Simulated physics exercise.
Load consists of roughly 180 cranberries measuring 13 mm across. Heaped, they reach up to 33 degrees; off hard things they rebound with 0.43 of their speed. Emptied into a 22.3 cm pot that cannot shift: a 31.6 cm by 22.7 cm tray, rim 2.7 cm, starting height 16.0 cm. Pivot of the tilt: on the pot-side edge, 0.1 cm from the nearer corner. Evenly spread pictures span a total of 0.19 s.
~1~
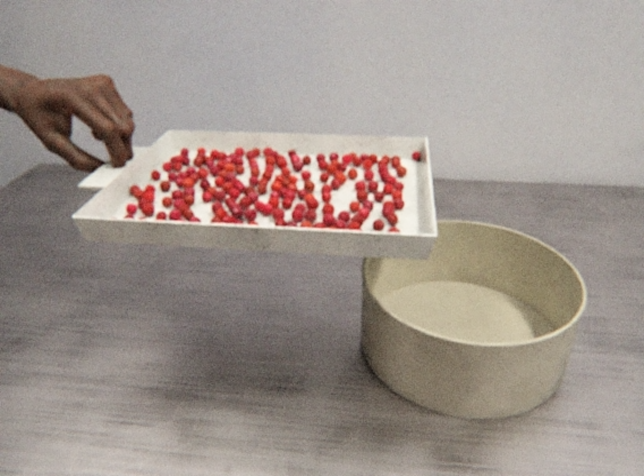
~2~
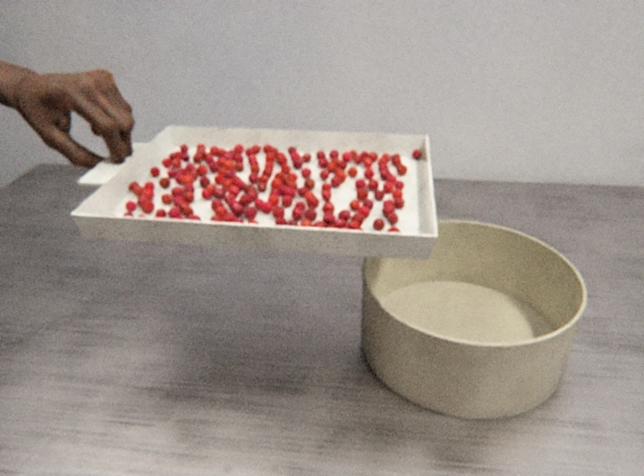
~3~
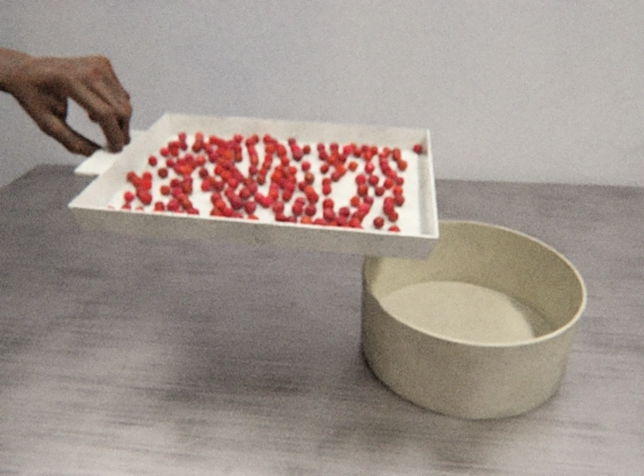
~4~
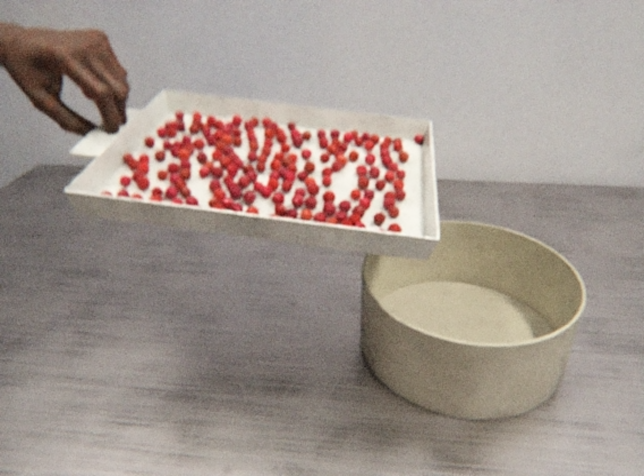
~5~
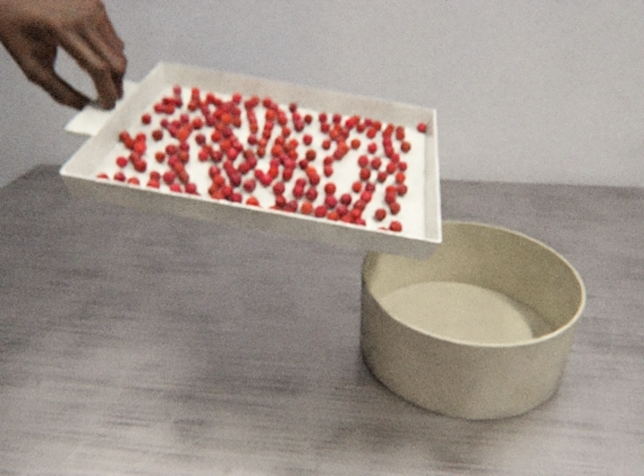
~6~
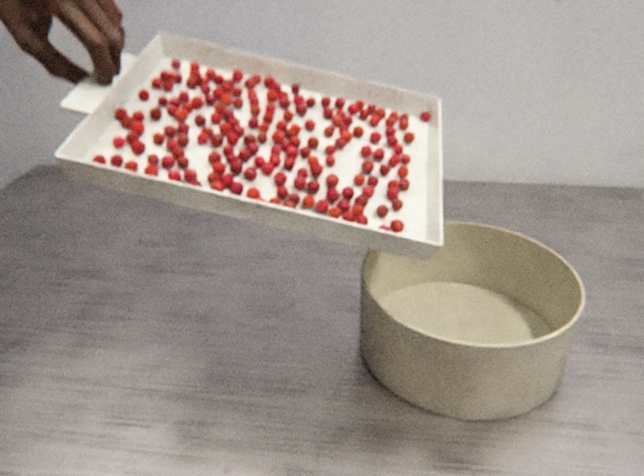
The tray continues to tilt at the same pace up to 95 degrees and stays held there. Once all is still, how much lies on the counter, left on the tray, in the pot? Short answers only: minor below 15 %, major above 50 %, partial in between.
Counter: Major, tray: Minor, pot: Minor.
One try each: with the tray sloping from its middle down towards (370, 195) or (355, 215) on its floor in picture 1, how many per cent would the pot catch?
Around 80 % for the first direction, around 65 % for the second.
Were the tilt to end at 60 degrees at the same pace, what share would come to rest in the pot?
I'd put it at close to 5 per cent.
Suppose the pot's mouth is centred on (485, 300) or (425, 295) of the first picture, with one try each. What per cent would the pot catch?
60 and 45 %.
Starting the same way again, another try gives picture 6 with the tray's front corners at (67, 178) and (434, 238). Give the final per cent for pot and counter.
Split: Pot = 0, counter = 95.
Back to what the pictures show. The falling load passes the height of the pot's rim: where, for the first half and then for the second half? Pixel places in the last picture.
I'd mark about (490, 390) for the first half and about (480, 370) for the second.
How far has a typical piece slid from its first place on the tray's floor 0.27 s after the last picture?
Displacement on the tray: About 6 cm.
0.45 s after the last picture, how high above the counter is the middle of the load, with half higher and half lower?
The halfway line is at about 24 cm.
Then, 0.27 s after the last picture, tilt 57 degrees; the tray holds 100 %, the pot 0 %.
Then, 0.45 s after the last picture, tilt 83 degrees; the tray holds 95 %, the pot 0 %.
Then, 0.75 s after the last picture, tilt 95 degrees; the tray holds 5 %, the pot 5 %.
In the end, counter 95 %, tray 0 %, pot 5 %.
